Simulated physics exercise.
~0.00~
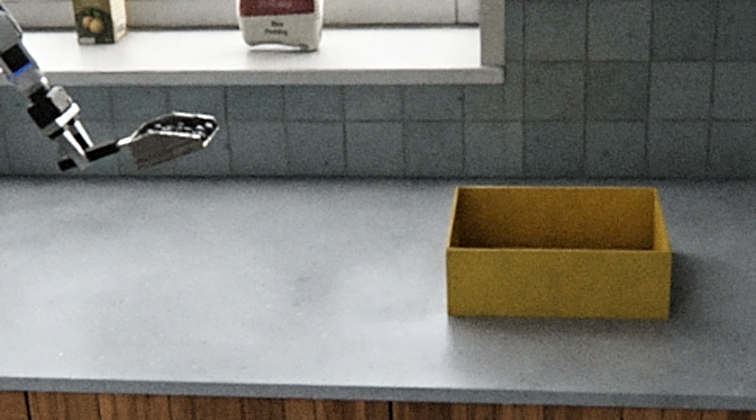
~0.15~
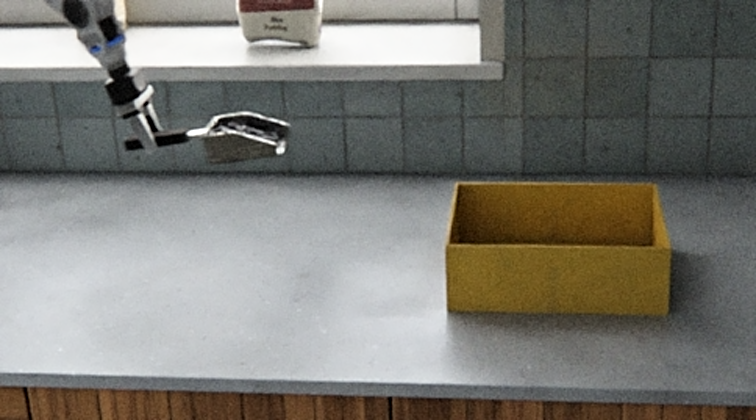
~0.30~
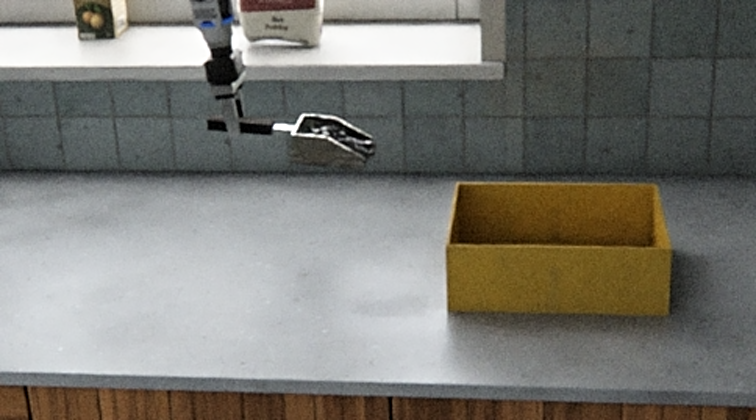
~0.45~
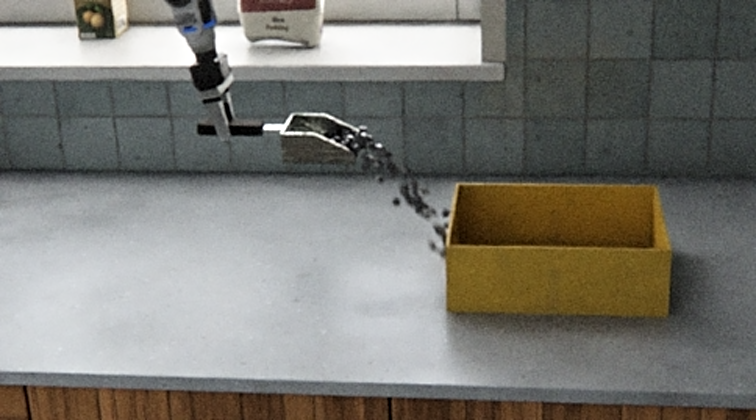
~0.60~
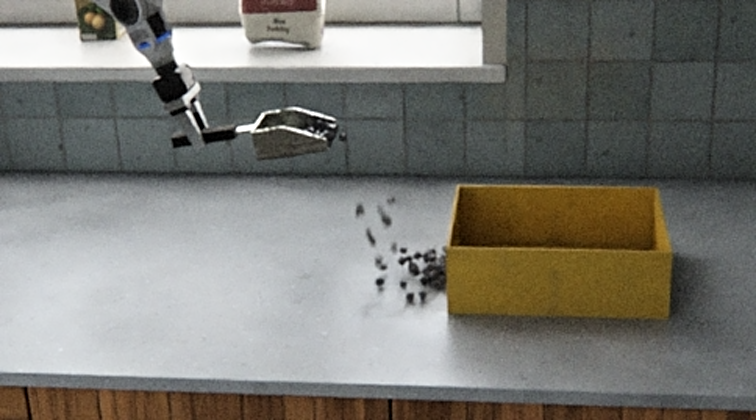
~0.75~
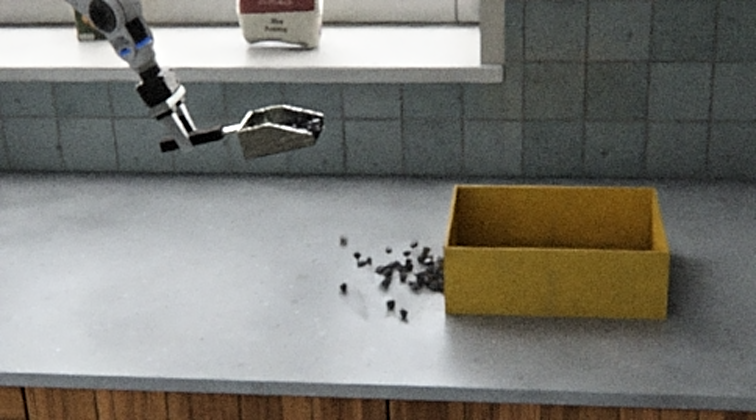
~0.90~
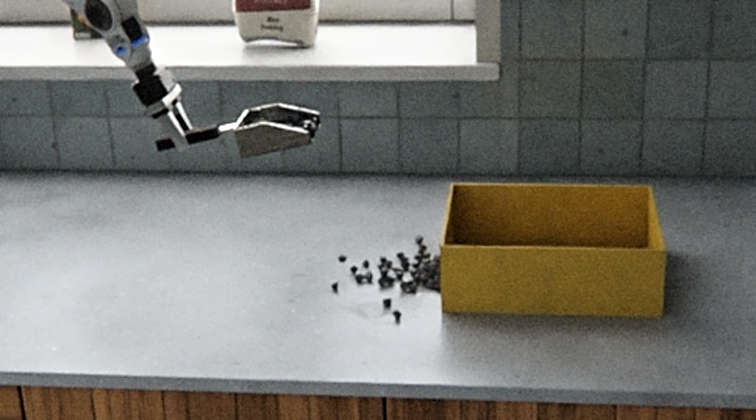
A robot arm swings a scoop right, spills dark pebbles beside the yellow bin, and retreats.
